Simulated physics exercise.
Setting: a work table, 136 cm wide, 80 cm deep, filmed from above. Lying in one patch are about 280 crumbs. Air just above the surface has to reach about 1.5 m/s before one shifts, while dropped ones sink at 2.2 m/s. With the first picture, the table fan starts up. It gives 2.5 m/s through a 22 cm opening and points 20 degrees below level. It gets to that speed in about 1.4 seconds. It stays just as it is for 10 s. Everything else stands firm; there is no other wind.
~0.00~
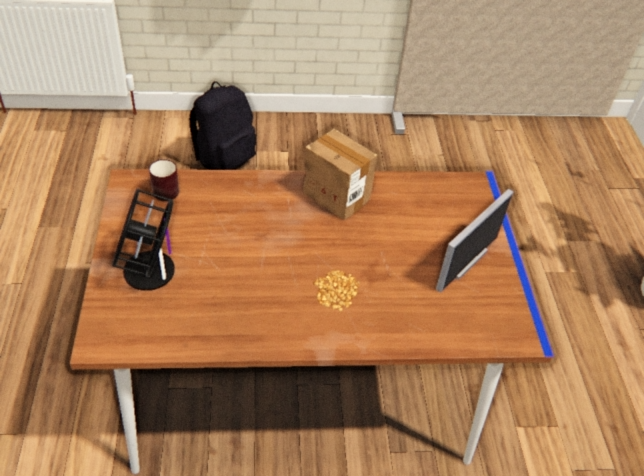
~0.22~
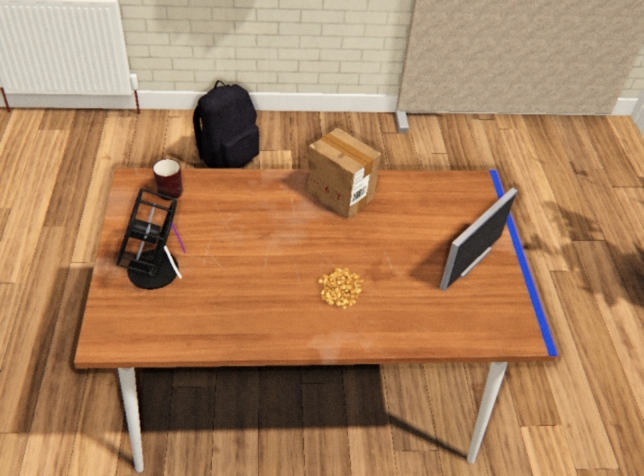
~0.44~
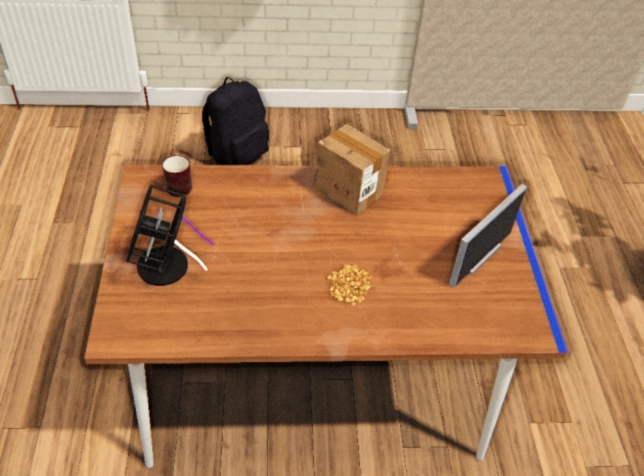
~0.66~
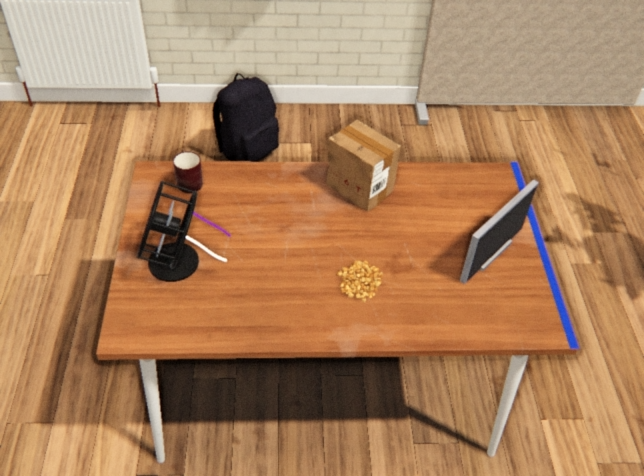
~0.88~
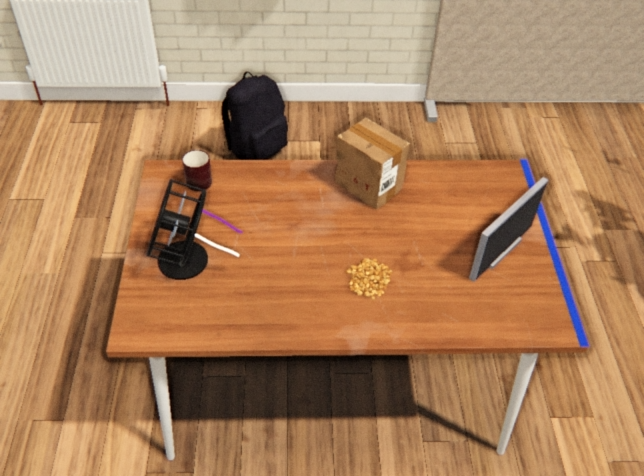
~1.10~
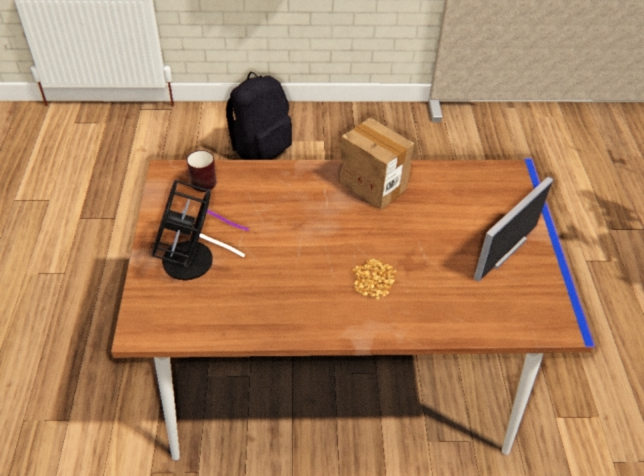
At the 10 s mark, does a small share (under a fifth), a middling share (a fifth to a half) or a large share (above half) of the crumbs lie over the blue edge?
A large share.
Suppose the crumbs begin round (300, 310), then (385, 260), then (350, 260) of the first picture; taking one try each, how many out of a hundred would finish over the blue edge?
In that order: 10 %, 60 %, 60 %.
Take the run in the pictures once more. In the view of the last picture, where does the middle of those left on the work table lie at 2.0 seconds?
(473, 275), roughly.
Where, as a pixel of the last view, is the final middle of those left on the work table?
I'd put it close to (480, 266) in the last view.
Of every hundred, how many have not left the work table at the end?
Roughly 20 %.
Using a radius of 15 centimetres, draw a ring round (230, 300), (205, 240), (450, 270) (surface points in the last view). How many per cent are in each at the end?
First spot near 0 %, second near 0 %, third near 20 %.
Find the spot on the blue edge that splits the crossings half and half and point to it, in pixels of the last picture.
(587, 325).
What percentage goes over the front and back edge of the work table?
Roughly 10 per cent at the front edge and 0 per cent at the back edge.
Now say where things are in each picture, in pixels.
In the first frame, the middle of the crumbs is near (337, 290), none has stirred yet and the mouth of the table fan is at (143, 233).
In the second frame, the middle of the crumbs is near (341, 288), none has stirred yet and the blue edge is centred on (523, 252).
In the third frame, the middle of the crumbs is near (350, 285), none has stirred yet, the top of a box is at (354, 146) and the top of a laptop is at (496, 212).
In the fourth frame, the middle of the crumbs is near (361, 281) and none has stirred yet.
In the fifth frame, the middle of the crumbs is near (370, 279) and none has stirred yet.
In the sixth frame, the middle of the crumbs is near (374, 279) and none has stirred yet.
After 2.0 s, 51 % are over the blue edge; the middle of those still in play is near (480, 266); 49 % have settled or left.
After 3.2 s, 63 % are over the blue edge; the middle of those still in play is near (480, 266); 84 % have settled or left.
After 5.5 s, 65 % are over the blue edge; the middle of those still in play is near (480, 266); 87 % have settled or left.
After 10.0 s, at the end, 68 % are over the blue edge; the middle of those still in play is near (480, 266).
